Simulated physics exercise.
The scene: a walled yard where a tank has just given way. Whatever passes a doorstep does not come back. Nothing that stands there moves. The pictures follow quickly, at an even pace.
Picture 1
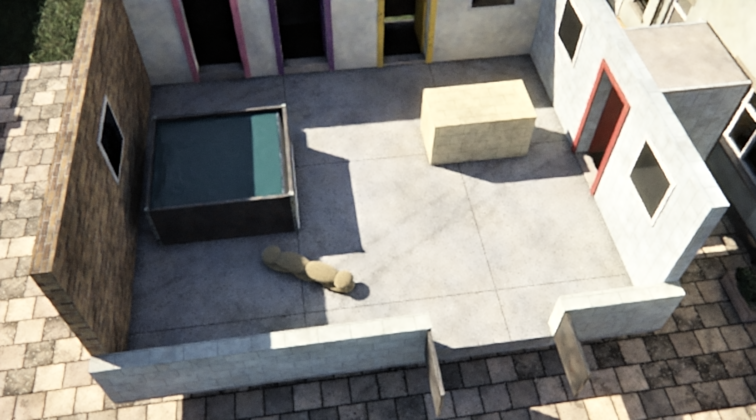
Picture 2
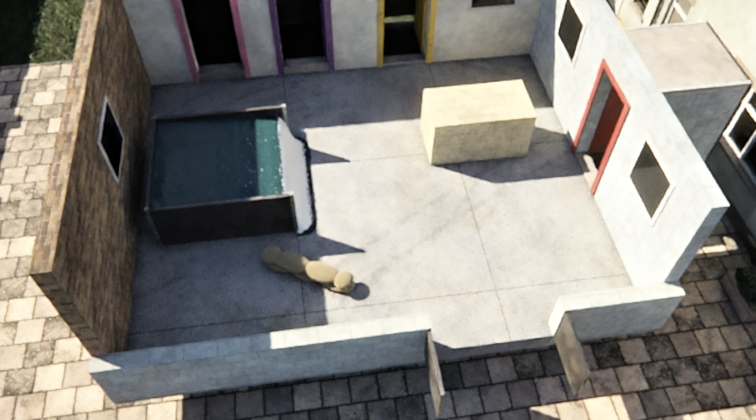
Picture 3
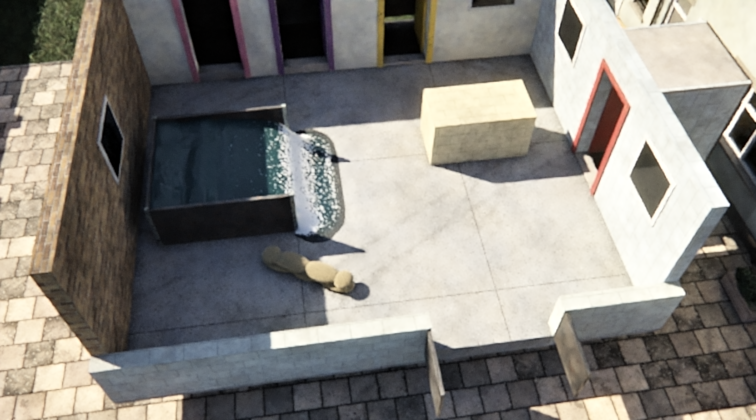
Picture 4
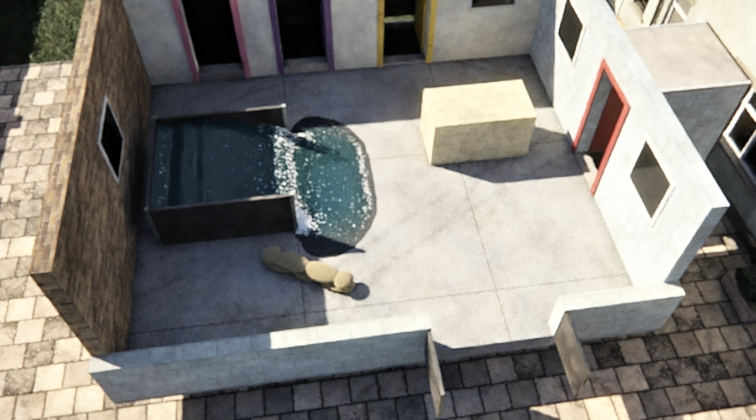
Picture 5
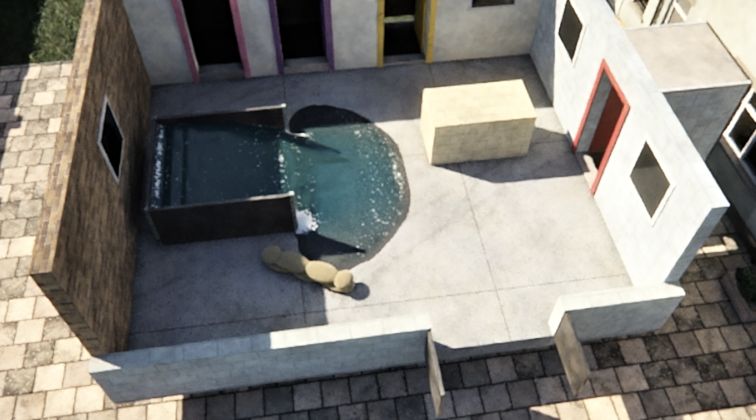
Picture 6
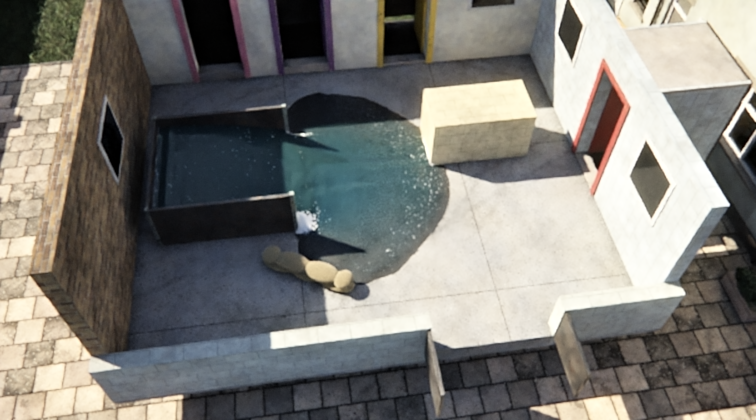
A walled yard with a pale concrete floor, ringed by paving, is seen from high above by a still camera. A dark-sided tank of teal water stands at left, a cream block toward the back right, a lumpy tan object in front, and pink, purple and yellow doorways behind. The tank's right side opens and water pours out, foaming, then spreads rightward in a widening rounded pool reaching the block.
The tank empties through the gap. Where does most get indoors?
The red doorway takes the most.
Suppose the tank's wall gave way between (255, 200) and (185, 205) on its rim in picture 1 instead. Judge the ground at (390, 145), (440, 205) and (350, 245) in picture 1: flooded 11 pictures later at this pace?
As listed: Dry, dry, flooded.
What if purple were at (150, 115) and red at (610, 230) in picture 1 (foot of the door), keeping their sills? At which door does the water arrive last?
That is the purple door.
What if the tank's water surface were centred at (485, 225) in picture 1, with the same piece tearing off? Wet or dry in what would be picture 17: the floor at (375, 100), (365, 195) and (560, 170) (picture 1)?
One after the other: Free of water, not flooded, wet.
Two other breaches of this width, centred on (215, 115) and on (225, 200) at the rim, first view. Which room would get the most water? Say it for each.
The pink one; the door marked red.
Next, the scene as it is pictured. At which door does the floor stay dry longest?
It is the one in pink.
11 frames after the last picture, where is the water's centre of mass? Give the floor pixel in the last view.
At about (379, 177).
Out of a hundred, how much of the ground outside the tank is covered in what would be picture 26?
Some 65 per cent.
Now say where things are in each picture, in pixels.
In the first picture, still water in the water tank at (221, 158).
In the second picture, water pours out at (290, 174) and has run to (292, 140).
In the third picture, water pours out at (290, 175) and has run to (314, 133).
In the fourth picture, the front is at (350, 245), out from the gap at (290, 176).
In the fifth picture, the front is at (406, 202), out from the gap at (290, 177).
In the sixth picture, water pours out at (290, 177) and has run to (445, 192).
A moment on, water covers 45 % of the floor; purple door not reached, yellow door wet at the sill, nothing in, pink door not reached, red door a trickle in.
Next, water covers 60 % of the floor; purple door wet at the sill, nothing in, yellow door a trickle in, pink door not reached, red door a lot in.
Then, water covers 65 % of the floor; purple door wet at the sill, nothing in, yellow door a lot in, pink door not reached, red door a lot in.
Later, water covers 75 % of the floor; purple door wet at the sill, nothing in, yellow door a lot in, pink door wet at the sill, nothing in, red door a lot in.
In the end, water covers 95 % of the floor; purple door wet at the sill, nothing in, yellow door a lot in, pink door wet at the sill, nothing in, red door a lot in; the red door has let in the most.
